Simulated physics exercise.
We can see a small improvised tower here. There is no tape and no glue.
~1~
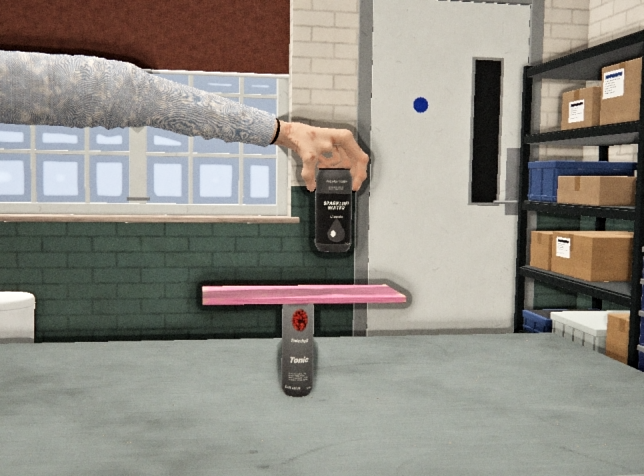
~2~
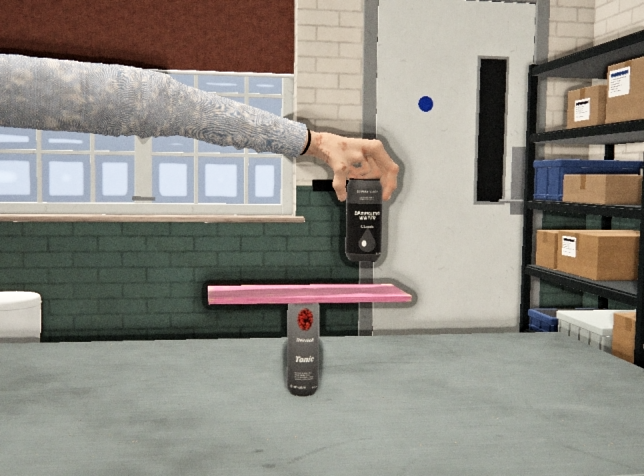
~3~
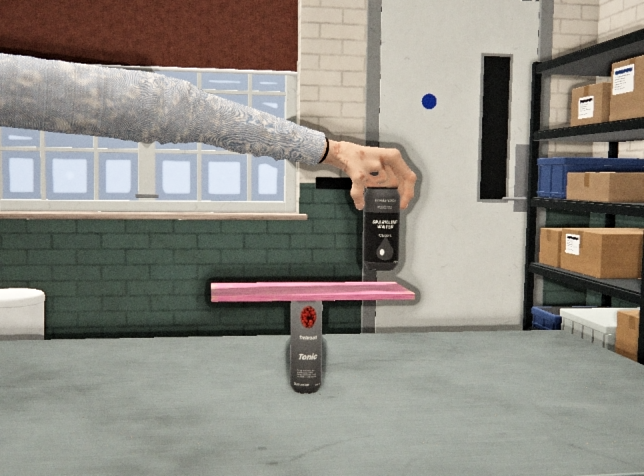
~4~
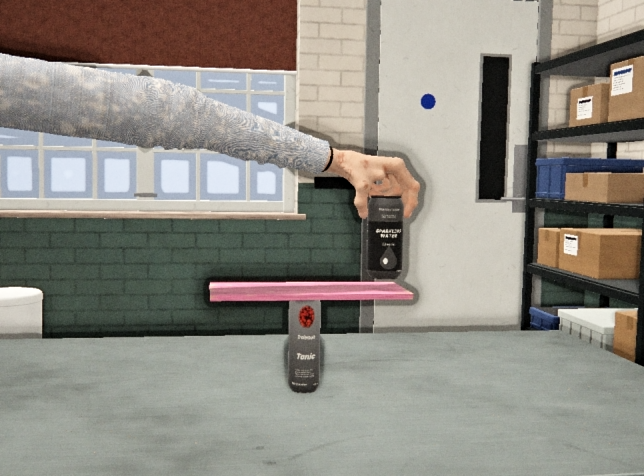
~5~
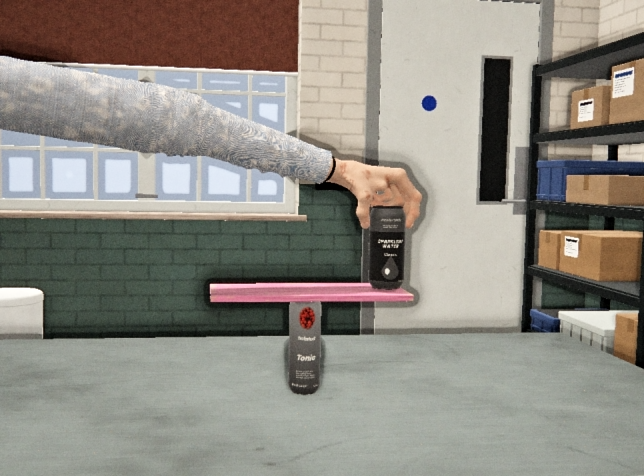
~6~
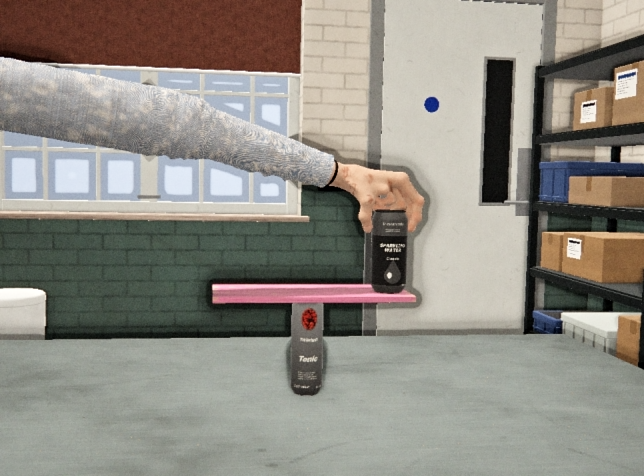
A hand in a grey sleeve moving a black can rightward and lowering it onto a pink board, still gripping it.
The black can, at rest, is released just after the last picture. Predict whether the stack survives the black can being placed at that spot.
Watch - it doesn't survive it, sadly.
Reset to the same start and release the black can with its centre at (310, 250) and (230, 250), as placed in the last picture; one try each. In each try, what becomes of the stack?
Try one, the stack stays standing; try two, it collapses.
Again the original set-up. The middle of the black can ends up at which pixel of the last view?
Look around (480, 376) in the final frame.
Then, 0.40 s after the last picture, black can now fallen; pink board tipped 33° from how it was.
Then, 0.60 s after the last picture, pink board now fallen; grey can tipped 6° from how it was.
Then, 0.70 s after the last picture, grey can tipped 30° from how it was.
Then, 0.80 s after the last picture, grey can now fallen.
At rest, fallen, black can, pink board and grey can. Seen from the same camera at the end, black can near (480, 376). The stack loses its balance.
